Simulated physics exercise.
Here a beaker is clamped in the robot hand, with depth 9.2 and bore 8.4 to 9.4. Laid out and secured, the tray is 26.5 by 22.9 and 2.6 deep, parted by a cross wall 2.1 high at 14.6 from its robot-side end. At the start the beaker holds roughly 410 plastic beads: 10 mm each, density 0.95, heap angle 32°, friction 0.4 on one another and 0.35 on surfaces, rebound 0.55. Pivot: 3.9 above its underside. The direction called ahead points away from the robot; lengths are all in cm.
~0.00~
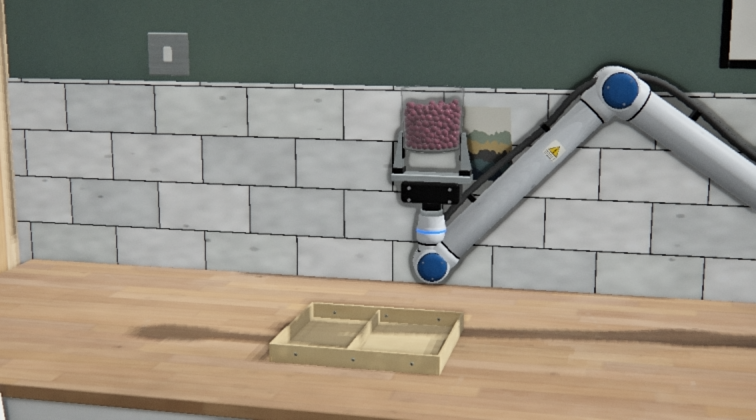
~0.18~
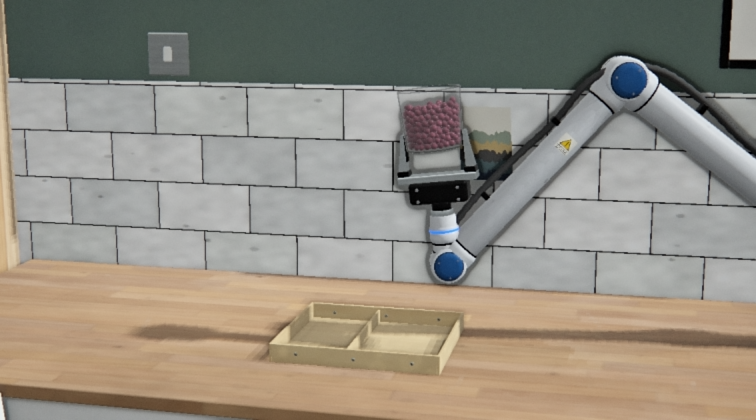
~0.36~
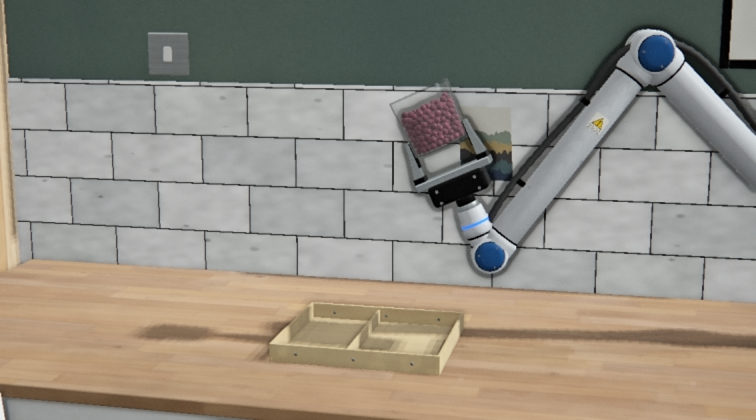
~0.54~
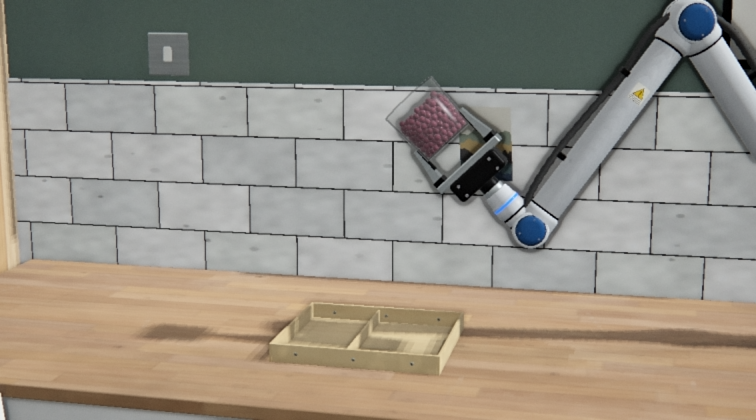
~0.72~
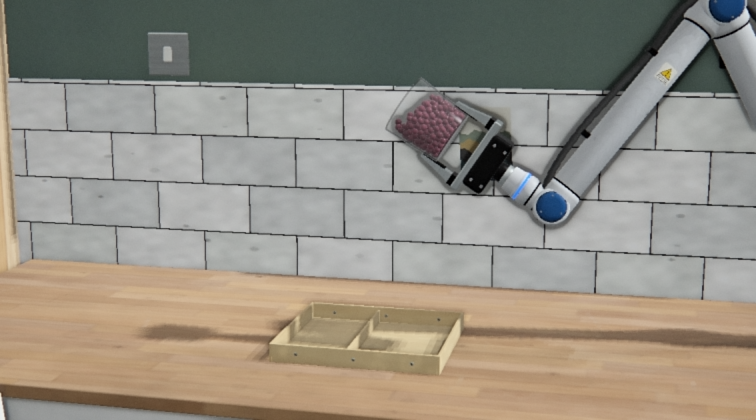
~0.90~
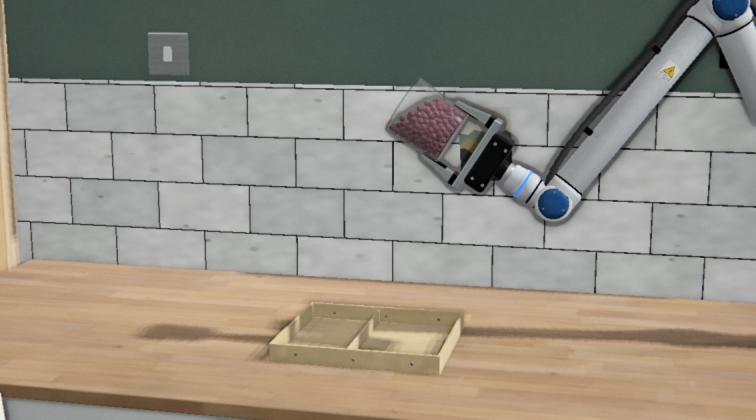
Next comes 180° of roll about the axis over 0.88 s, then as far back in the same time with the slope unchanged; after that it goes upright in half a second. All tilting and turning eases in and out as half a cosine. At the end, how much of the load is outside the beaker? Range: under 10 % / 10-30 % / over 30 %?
Less than 10 %.
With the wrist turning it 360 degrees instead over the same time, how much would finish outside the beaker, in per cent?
Roughly 5 %.
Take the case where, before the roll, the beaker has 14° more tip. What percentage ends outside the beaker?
Roughly 30 %.
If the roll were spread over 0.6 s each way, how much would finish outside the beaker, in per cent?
Around 0 %.
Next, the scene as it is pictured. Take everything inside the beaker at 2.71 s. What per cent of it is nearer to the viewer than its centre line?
40 per cent or thereabouts.
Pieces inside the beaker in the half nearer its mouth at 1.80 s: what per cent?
Roughly 40 percent.
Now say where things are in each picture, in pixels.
The beaker middle at (432, 119), upright; upper third of the load around (432, 112), from x 405 to 460, top at y 105; 412 in the beaker, in the first frame.
The beaker middle at (432, 119), tipped 7°; upper third of the load around (434, 112), from x 405 to 460, top at y 100, in the second frame.
The beaker middle at (431, 120), tipped 24°; upper third of the load around (435, 113), from x 405 to 460, top at y 95, in the third frame.
The beaker middle at (429, 121), tipped 44°; upper third of the load around (435, 112), from x 400 to 465, top at y 95, in the fourth frame.
The beaker middle at (429, 121), tipped 57°; upper third of the load around (435, 113), from x 400 to 460, top at y 95, in the fifth frame.
The beaker middle at (429, 121), tipped 58°; upper third of the load around (435, 114), from x 390 to 460, top at y 100; 412 in the beaker, in the sixth frame.
After 1.80 s, tipped 58°, highest piece 40 above the table; 405 in the beaker, 1 in the far-side part, 6 in flight or on a rim.
After 2.71 s, tipped 57°, highest piece 40 above the table; 396 in the beaker, 6 in the far-side part, 3 on the table or floor, 2 in the robot-side part, 5 in flight or on a rim.
After 3.36 s, upright, highest piece 42 above the table; 395 in the beaker, 11 in the far-side part, 3 in the robot-side part, 3 on the table or floor.
After 4.06 s, upright, highest piece 42 above the table; 395 in the beaker, 11 in the far-side part, 3 in the robot-side part, 3 on the table or floor.
In the end, 395 in the beaker, 11 in the far-side part, 3 in the robot-side part, 3 on the table or floor. That is 4 % outside the beaker.
